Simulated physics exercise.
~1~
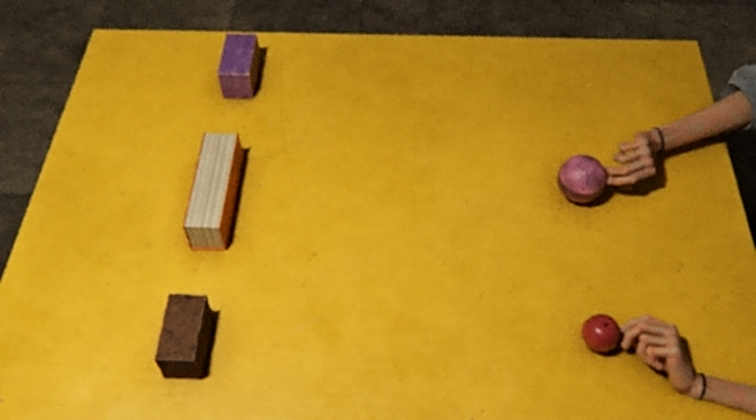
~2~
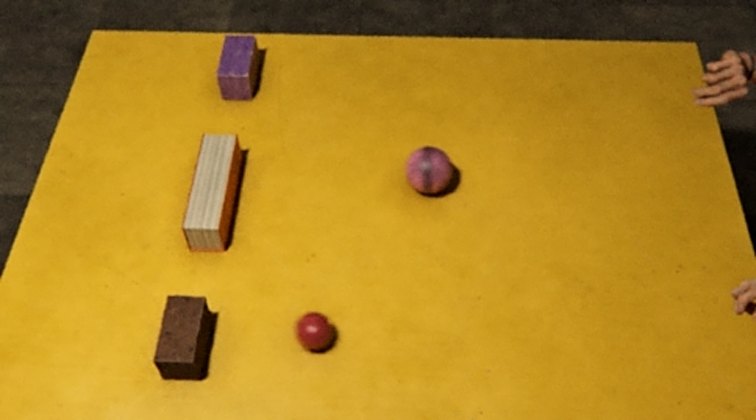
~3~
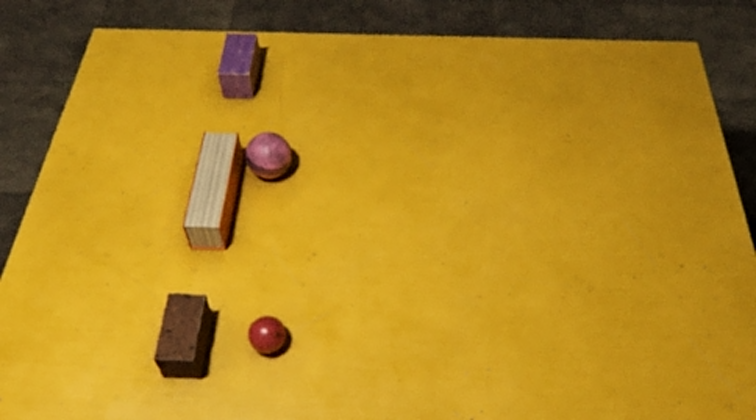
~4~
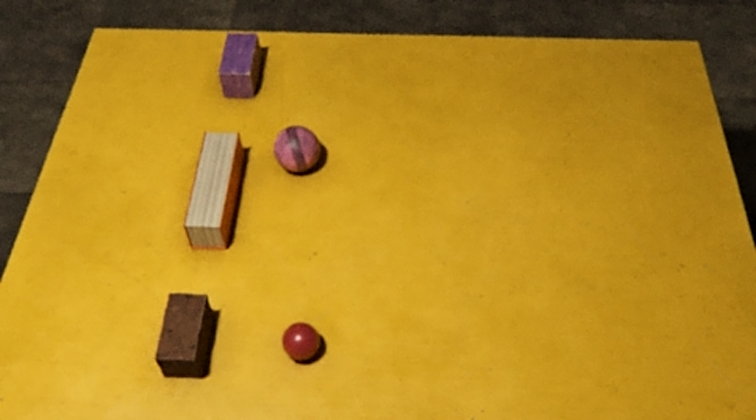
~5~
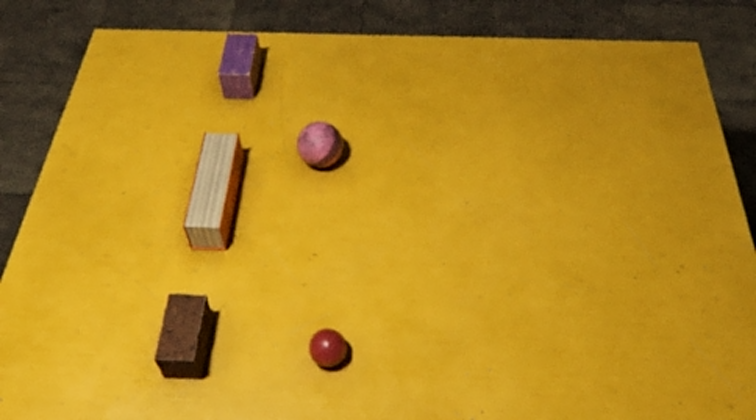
A pink ball and a red ball roll left, hit blocks, and roll back right.
